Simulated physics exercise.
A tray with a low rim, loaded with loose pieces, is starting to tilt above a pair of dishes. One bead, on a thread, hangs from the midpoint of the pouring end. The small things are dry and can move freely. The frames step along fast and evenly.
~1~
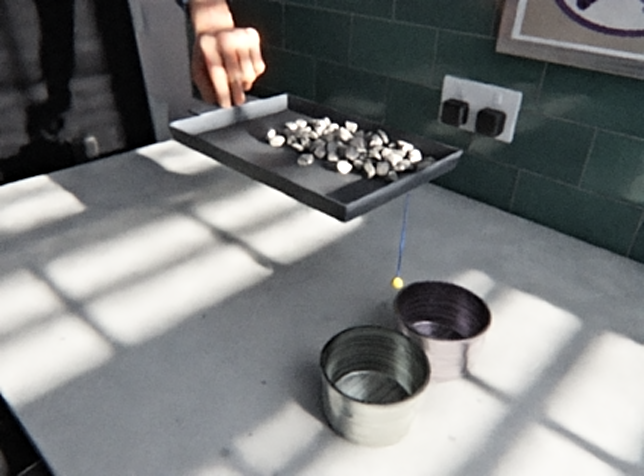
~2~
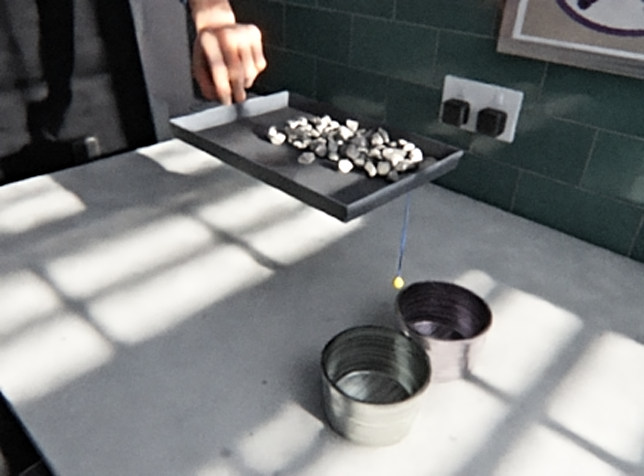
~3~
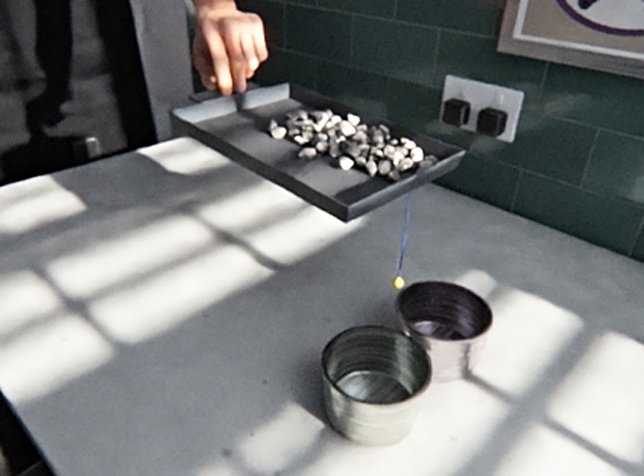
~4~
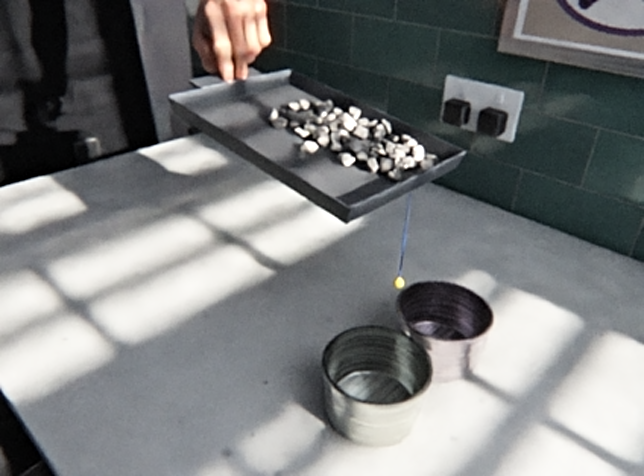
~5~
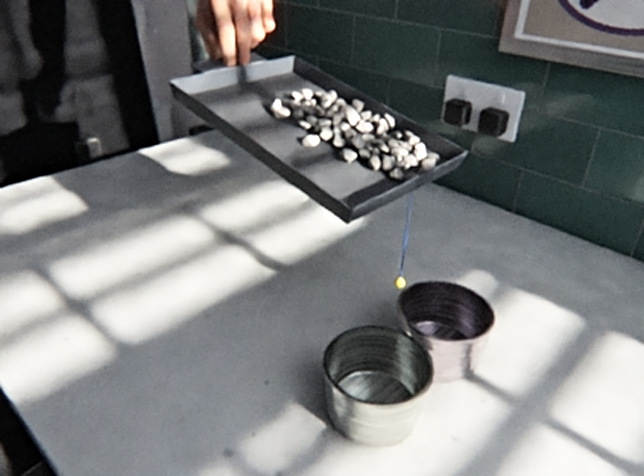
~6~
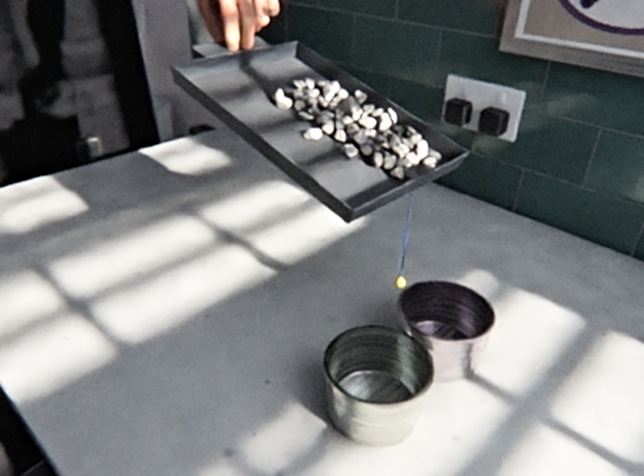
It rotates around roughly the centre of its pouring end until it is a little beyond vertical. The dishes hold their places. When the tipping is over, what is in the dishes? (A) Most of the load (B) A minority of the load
Answer: A.
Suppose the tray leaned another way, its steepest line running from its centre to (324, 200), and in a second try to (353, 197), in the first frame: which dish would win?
On the first try it's the left-side dish, on the second the left-side dish.
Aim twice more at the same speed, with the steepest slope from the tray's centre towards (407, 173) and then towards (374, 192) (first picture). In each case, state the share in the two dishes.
Lab note: Try 1 = 40 %, try 2 = 90 %.
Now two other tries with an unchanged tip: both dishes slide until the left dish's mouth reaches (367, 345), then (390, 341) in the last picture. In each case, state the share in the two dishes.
Near 50 % and 80 %.
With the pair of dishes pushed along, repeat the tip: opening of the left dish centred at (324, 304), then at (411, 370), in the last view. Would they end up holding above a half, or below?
Well, it comes to a lesser portion at first and a greater portion after that.
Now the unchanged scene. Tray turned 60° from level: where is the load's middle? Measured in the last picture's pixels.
The middle of the pieces lands at roughly (422, 154).
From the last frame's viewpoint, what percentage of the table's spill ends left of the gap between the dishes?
Estimate: Near 10 per cent.
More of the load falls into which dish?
Pick: The one placed right.
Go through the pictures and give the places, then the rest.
Corners of the pouring end (346, 203) and (457, 150), level; middle of the load (357, 144), bits of gravel; left dish (415, 411); right dish (479, 349); bead on its thread (397, 283), in the first picture.
Corners of the pouring end (347, 203) and (458, 150), level; middle of the load (358, 142), in the second picture.
Corners of the pouring end (348, 204) and (459, 151), tipped barely, level across its low end; middle of the load (359, 139), in the third picture.
Corners of the pouring end (349, 204) and (461, 151), tipped a little, level across its low end; middle of the load (361, 134), in the fourth picture.
Corners of the pouring end (352, 205) and (463, 151), tipped a little, level across its low end; middle of the load (364, 129), in the fifth picture.
Corners of the pouring end (353, 206) and (465, 151), tipped clearly, level across its low end; middle of the load (366, 123); left dish (419, 411); right dish (483, 349), in the sixth picture.
Just after the last frame, tray tipped steeply; every one on the tray.
A moment on, tray tipped right over; roughly half on the tray; about a tenth in the left dish; roughly a quarter in the right dish; about a tenth outside both; about a tenth in the air.
Further on, tray tipped past a quarter turn; about a tenth in the left dish; roughly two thirds in the right dish; roughly a quarter outside both.
When it is over, tray tipped past a quarter turn; about a tenth in the left dish; roughly two thirds in the right dish; roughly a quarter outside both.
